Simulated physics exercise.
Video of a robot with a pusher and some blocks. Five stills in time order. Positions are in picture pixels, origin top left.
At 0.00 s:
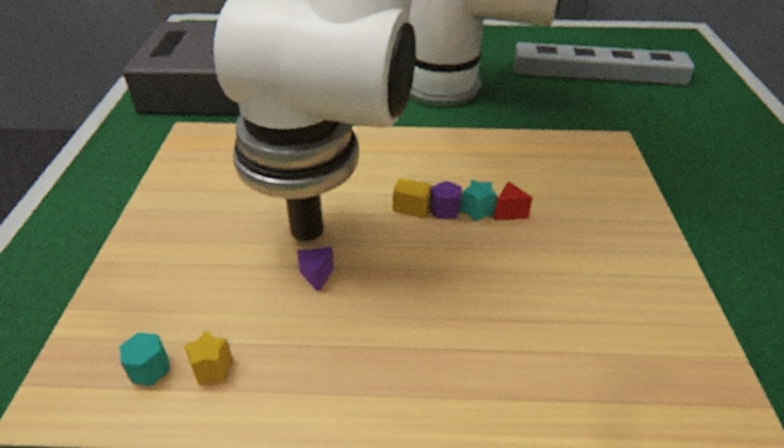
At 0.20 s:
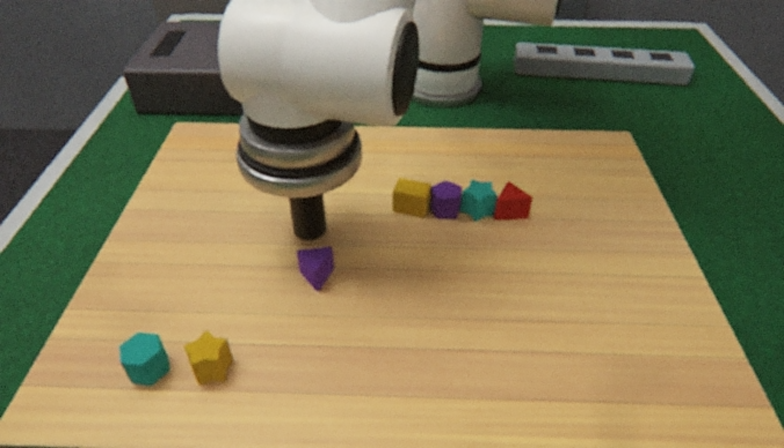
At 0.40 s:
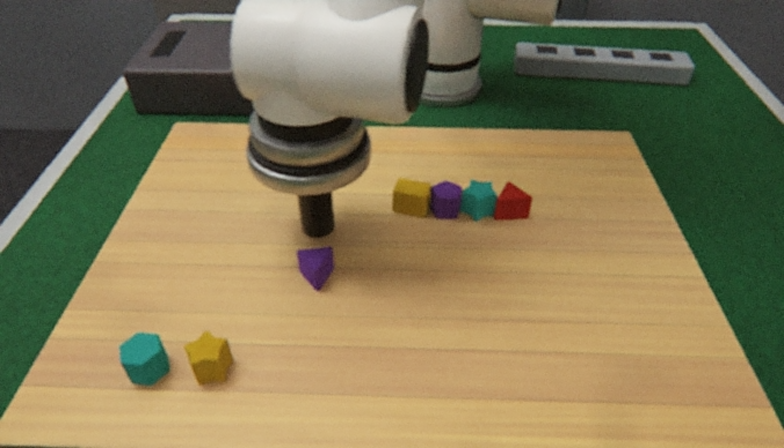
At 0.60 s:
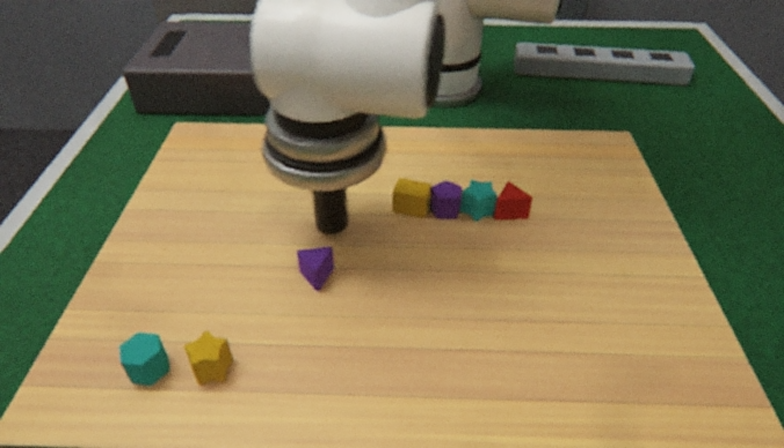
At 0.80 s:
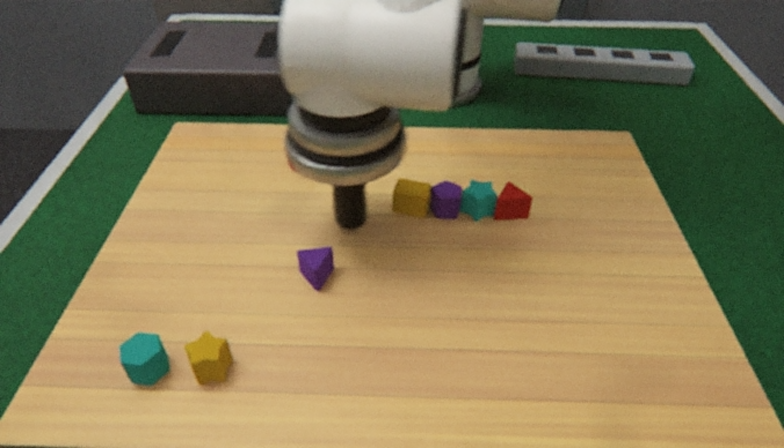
At first, a white robot arm holds its dark pusher just behind a purple triangular block on a wooden board, with a row of four colourful blocks behind and to the right. The arm then moves a short way right, nearing the row's yellow block, while all the blocks stay still.
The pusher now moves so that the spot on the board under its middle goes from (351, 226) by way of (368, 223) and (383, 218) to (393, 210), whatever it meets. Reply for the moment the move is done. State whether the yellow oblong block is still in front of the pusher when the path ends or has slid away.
The pusher pushes it to the end.
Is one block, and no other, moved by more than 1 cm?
Answer: Yes.
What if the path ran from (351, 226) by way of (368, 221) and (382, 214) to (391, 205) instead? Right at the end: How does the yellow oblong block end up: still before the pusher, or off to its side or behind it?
The pusher still has the yellow oblong block in front of it when the path ends.
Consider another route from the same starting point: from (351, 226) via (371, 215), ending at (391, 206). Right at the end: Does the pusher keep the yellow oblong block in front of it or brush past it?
It will keep going ahead of the pusher.
What follows on the original path. Halfway along, pusher at (376, 214); nothing pushed yet.
At the end, pusher at (393, 203); yellow oblong block at (417, 180), turned 35° clockwise; purple pentagonal block not moved.
